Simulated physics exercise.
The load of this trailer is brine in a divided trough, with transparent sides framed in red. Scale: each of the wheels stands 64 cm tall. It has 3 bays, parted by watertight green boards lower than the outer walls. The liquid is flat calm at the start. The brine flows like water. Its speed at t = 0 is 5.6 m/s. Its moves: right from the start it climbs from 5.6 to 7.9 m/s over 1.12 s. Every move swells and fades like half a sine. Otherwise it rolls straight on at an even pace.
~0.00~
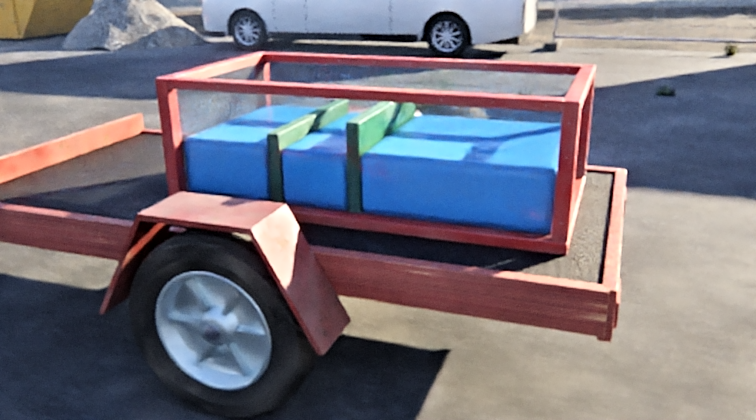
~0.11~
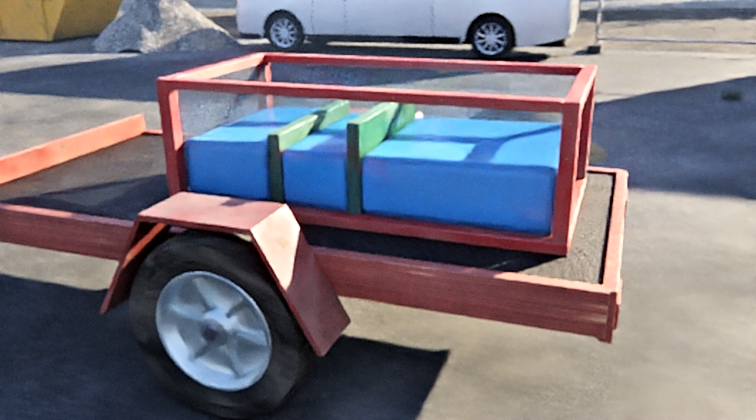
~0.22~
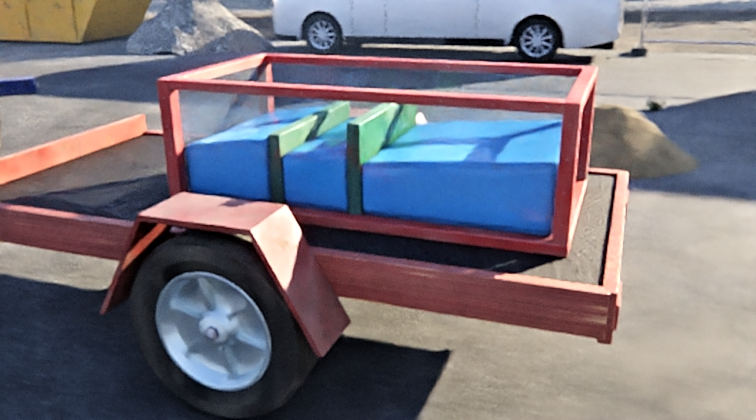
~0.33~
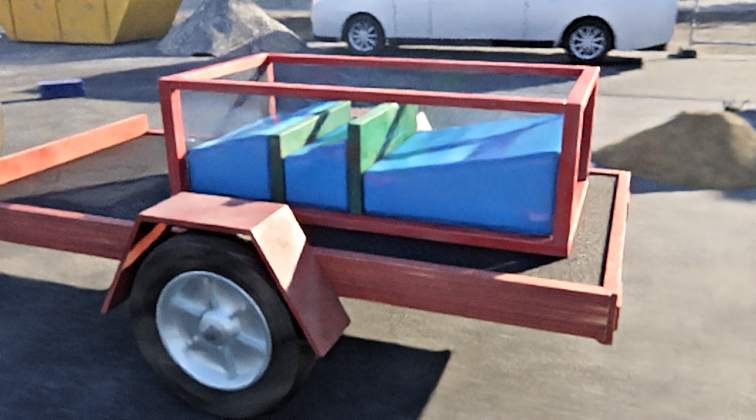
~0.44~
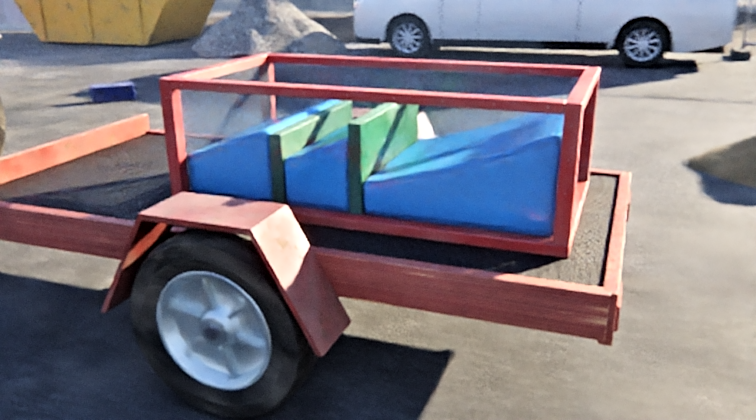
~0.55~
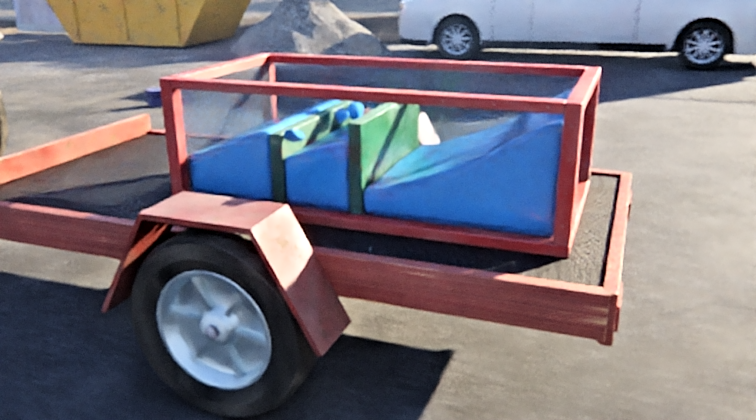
Red trailer rolling left past a parked white van, blue liquid in its green-divided clear trough tilting up toward the right.
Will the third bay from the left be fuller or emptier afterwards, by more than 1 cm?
Its level is the same at the end.
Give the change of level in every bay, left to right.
From the left: 1 down, 1 up, 0.
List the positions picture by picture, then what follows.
The first picture shows surface heights from the left, (234, 136), (321, 143), (460, 155); board top at (272, 135) and (352, 124); the front is on the left, levels are read along the near wall; a wheel hub at (206, 338).
The second picture shows surface heights from the left, (235, 137), (321, 144), (460, 156).
The third picture shows surface heights from the left, (235, 137), (322, 145), (460, 157).
The fourth picture shows surface heights from the left, (236, 136), (323, 146), (461, 157).
The fifth picture shows surface heights from the left, (237, 137), (323, 144), (462, 158).
The sixth picture shows surface heights from the left, (237, 137), (323, 142), (462, 160); a wheel hub at (206, 337).
After 0.95 s the mean depths from the left are 21, 23, 22 cm.
After 1.35 s the mean depths from the left are 21, 23, 22 cm.
After 1.85 s the mean depths from the left are 21, 23, 22 cm.
After 4.11 s the mean depths from the left are 21, 23, 22 cm.
